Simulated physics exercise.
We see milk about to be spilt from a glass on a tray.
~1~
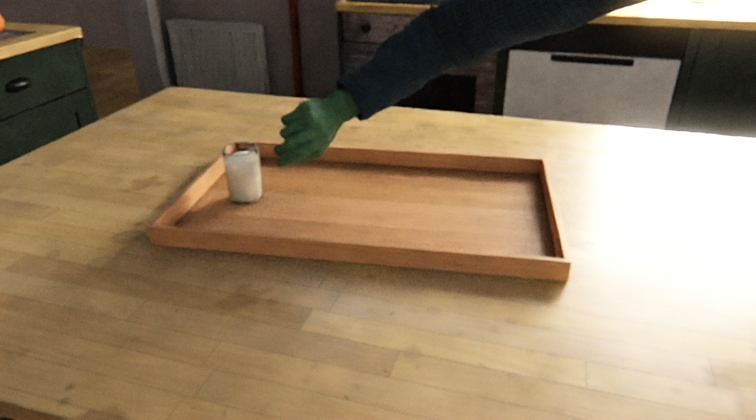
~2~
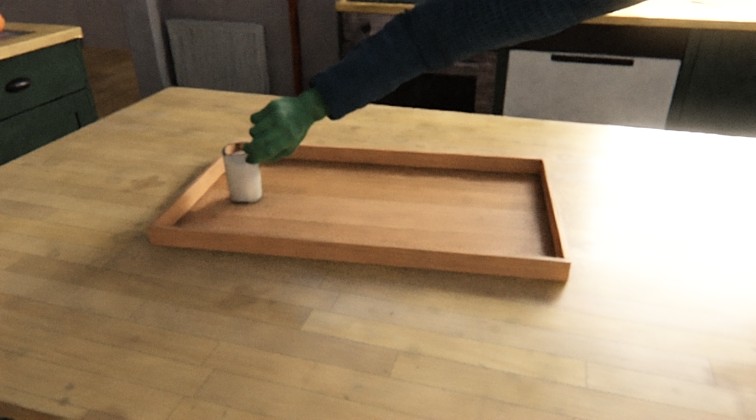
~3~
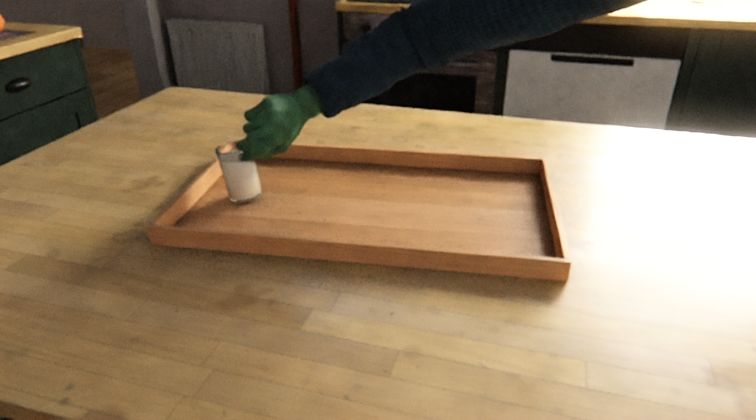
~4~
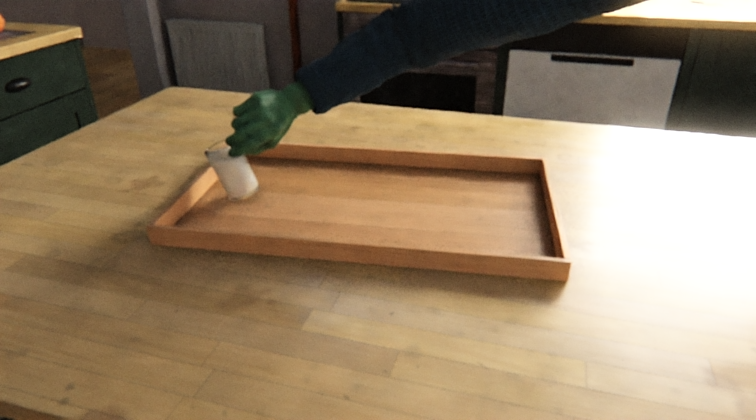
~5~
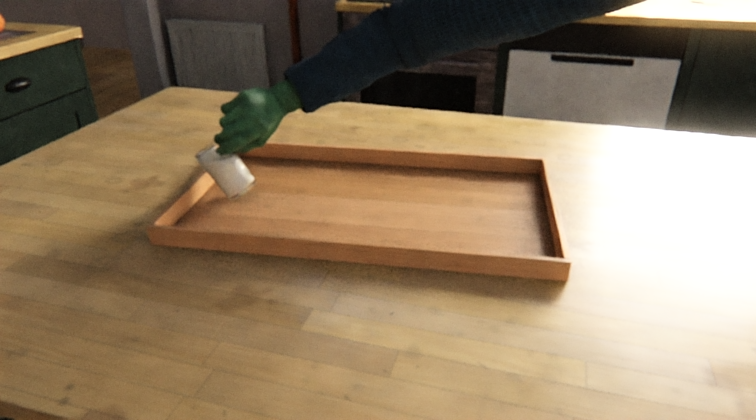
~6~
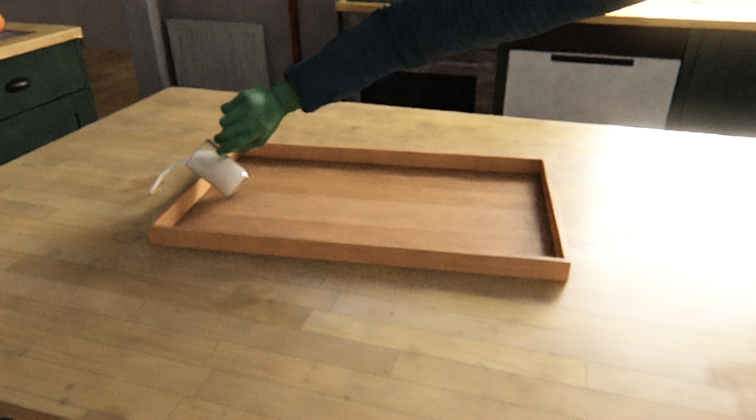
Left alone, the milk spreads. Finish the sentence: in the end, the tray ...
... lets some of it escape.
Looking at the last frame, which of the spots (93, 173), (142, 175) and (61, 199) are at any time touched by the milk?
So, first got to, next got to, and last got to.
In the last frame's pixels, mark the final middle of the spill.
The centre settles near (45, 191) in the last view.
Next, the glass lies across the rim; the puddle covers about as much as a plate; the table is getting wet.
After that, the puddle covers about as much as a tray; the table is getting wet.
Finally, the puddle covers about as much as a tray; the table is getting wet.
